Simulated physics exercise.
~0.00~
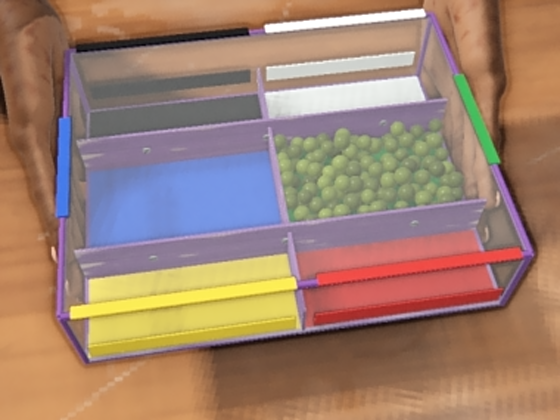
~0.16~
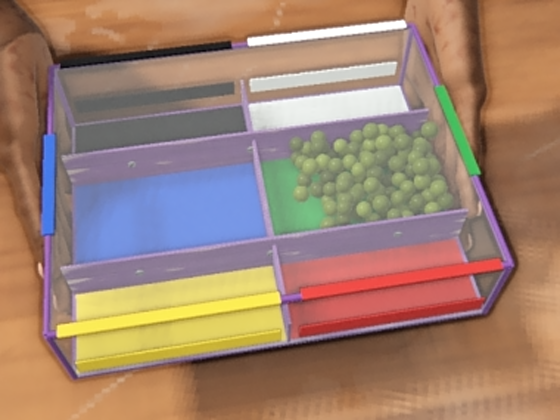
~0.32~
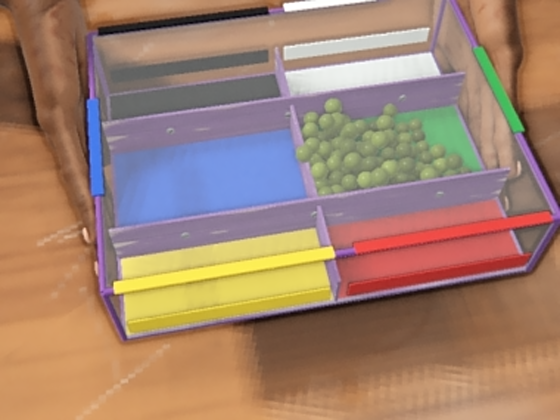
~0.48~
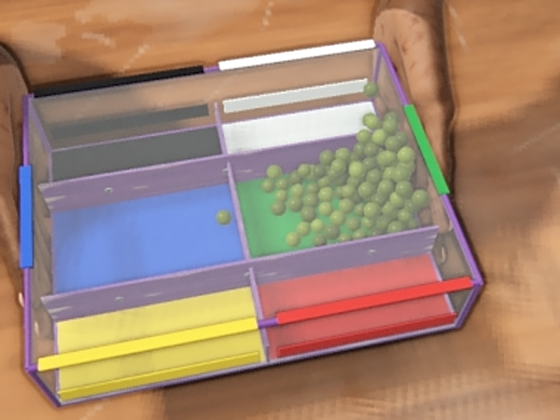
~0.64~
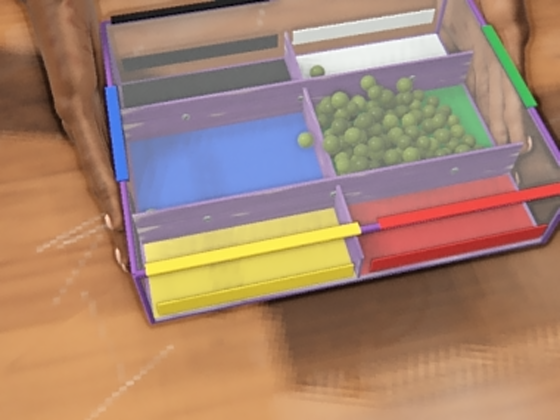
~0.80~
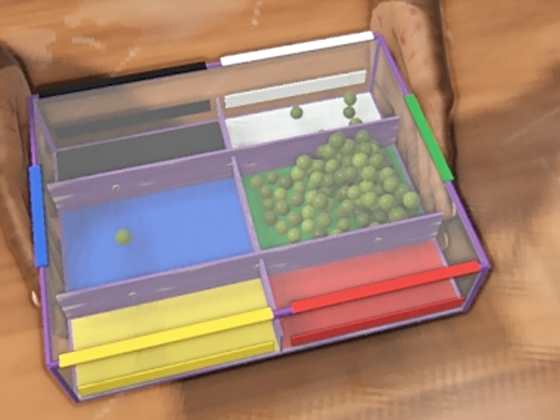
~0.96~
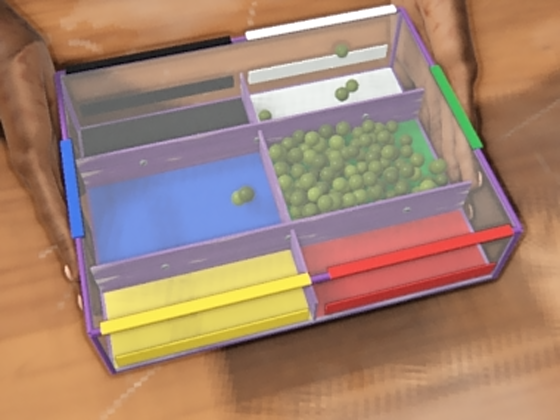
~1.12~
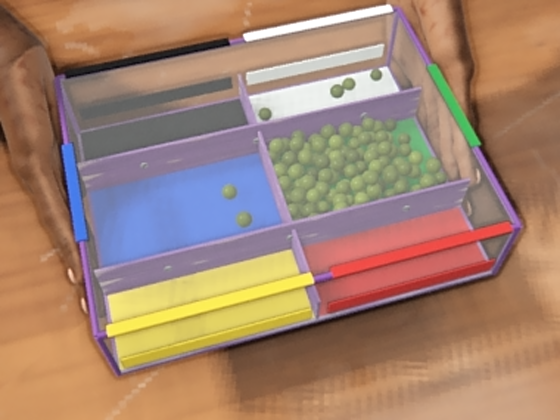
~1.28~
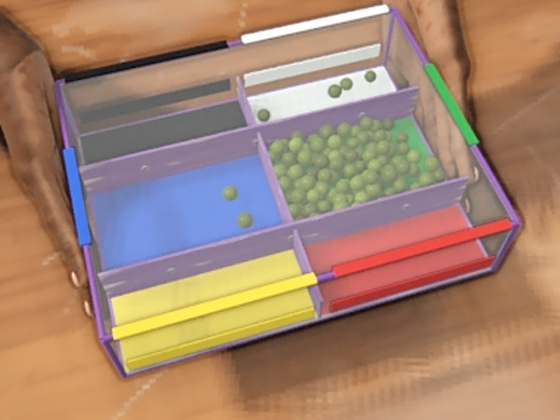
Two hands shake a divided box, and a few green olives scatter into white and blue.
